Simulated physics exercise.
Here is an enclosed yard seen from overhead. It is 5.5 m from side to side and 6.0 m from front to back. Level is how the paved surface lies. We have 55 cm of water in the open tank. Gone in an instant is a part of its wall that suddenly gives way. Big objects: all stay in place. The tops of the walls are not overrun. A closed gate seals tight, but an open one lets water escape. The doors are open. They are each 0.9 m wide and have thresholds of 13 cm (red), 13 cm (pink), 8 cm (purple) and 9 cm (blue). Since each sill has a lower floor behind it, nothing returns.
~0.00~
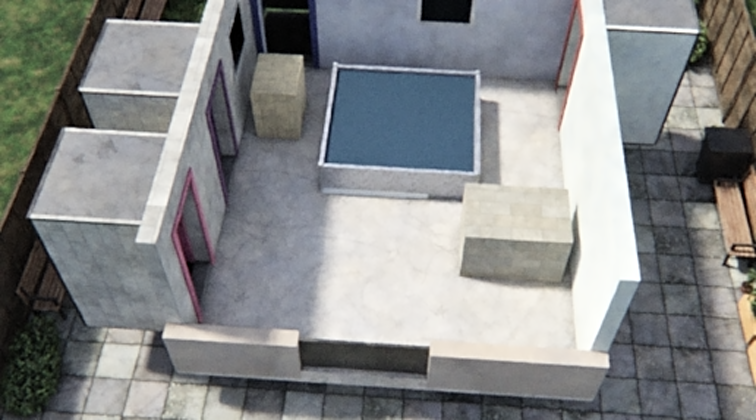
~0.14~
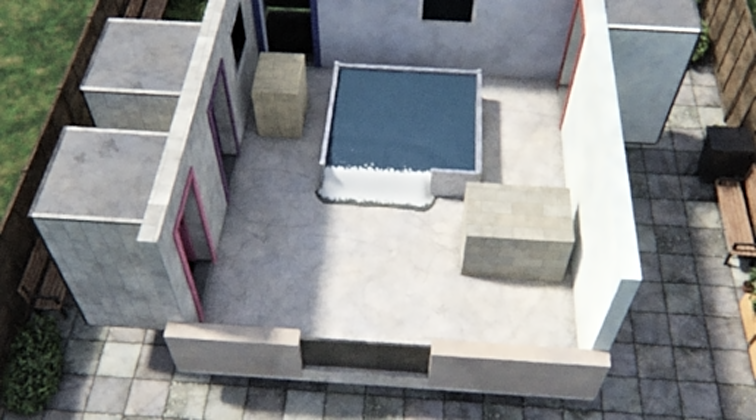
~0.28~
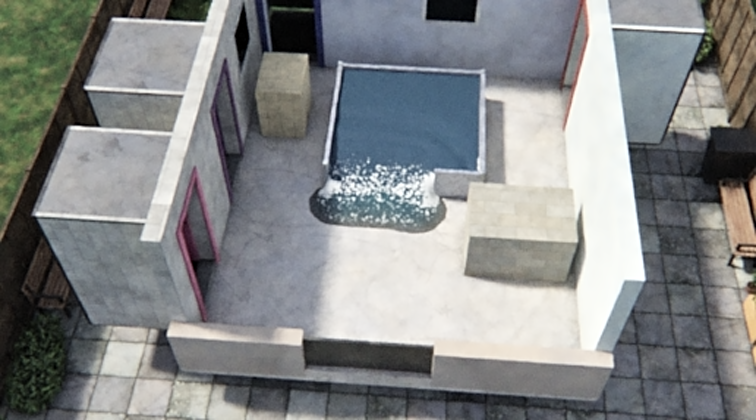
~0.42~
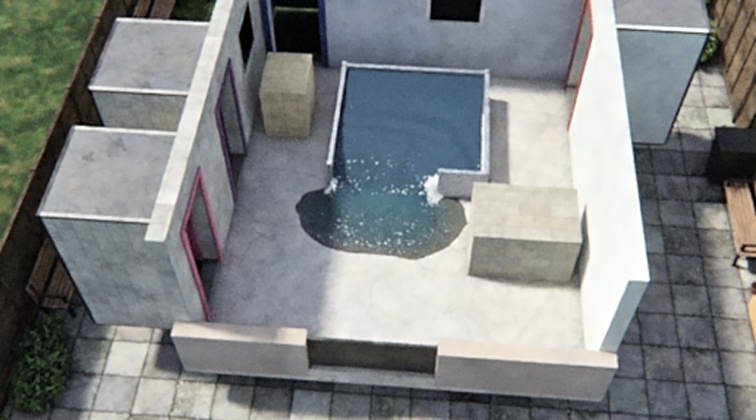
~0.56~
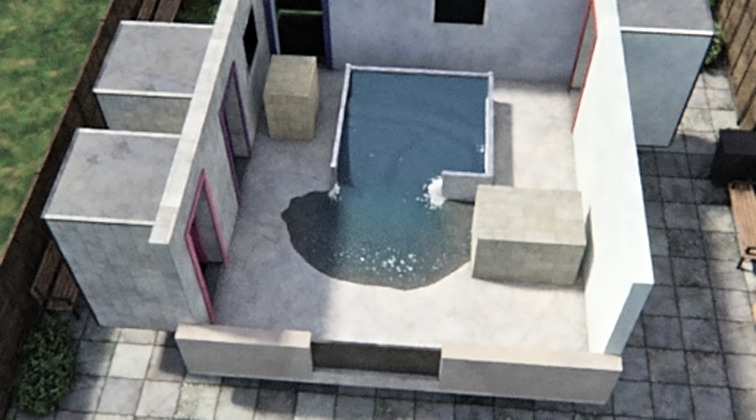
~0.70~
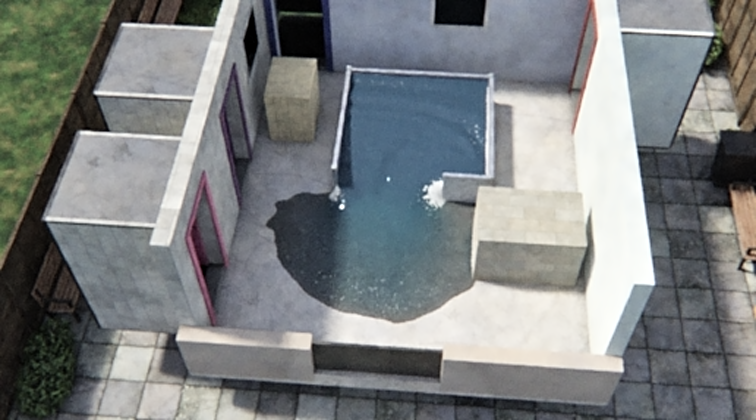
In a walled yard, water bursts from an open tank's front and spreads across the pale floor.
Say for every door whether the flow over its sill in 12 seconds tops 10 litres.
Result: Red door - falls short; pink door - tops it; purple door - tops it; blue door - tops it.
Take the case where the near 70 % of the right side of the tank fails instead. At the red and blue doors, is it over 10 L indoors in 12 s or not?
Red: Exceeding the limit; blue: Exceeding the limit.
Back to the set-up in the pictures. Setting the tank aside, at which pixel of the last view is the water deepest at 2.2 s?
Close to (220, 352).
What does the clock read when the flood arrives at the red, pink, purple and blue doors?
Door times: Red 4.5 s / pink 1.6 s / purple 3.2 s / blue 5.5 s.
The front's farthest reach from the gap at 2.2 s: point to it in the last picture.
About pixel (583, 378).
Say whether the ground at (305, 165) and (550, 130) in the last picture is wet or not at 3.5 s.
I'd call them spared and then spared.
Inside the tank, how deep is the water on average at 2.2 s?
It averages close to 29 cm.
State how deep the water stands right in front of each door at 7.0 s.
Red 3 cm, pink 13 cm, purple 8 cm, blue 12 cm.
After 1.4 s water covers 40 % of the floor and is deepest (32 cm) near (356, 362); red door not reached, pink door not reached, purple door not reached, blue door not reached.
After 2.2 s water covers 45 % of the floor and is deepest (54 cm) near (220, 352); red door not reached, pink door 18 cm at the sill, 0 L in, purple door not reached, blue door not reached.
After 3.5 s water covers 55 % of the floor and is deepest (30 cm) near (331, 360); red door not reached, pink door 25 cm at the sill, 54 L in, purple door 2 cm at the sill, 0 L in, blue door not reached.
After 7.0 s water covers 90 % of the floor and is deepest (20 cm) near (565, 291); red door 3 cm at the sill, 0 L in, pink door 13 cm at the sill, 99 L in, purple door 8 cm at the sill, 1 L in, blue door 12 cm at the sill, 4 L in.
After 12.0 s water covers 100 % of the floor and is deepest (16 cm) near (271, 76); red door 10 cm at the sill, 0 L in, pink door 11 cm at the sill, 115 L in, purple door 12 cm at the sill, 25 L in, blue door 13 cm at the sill, 43 L in.
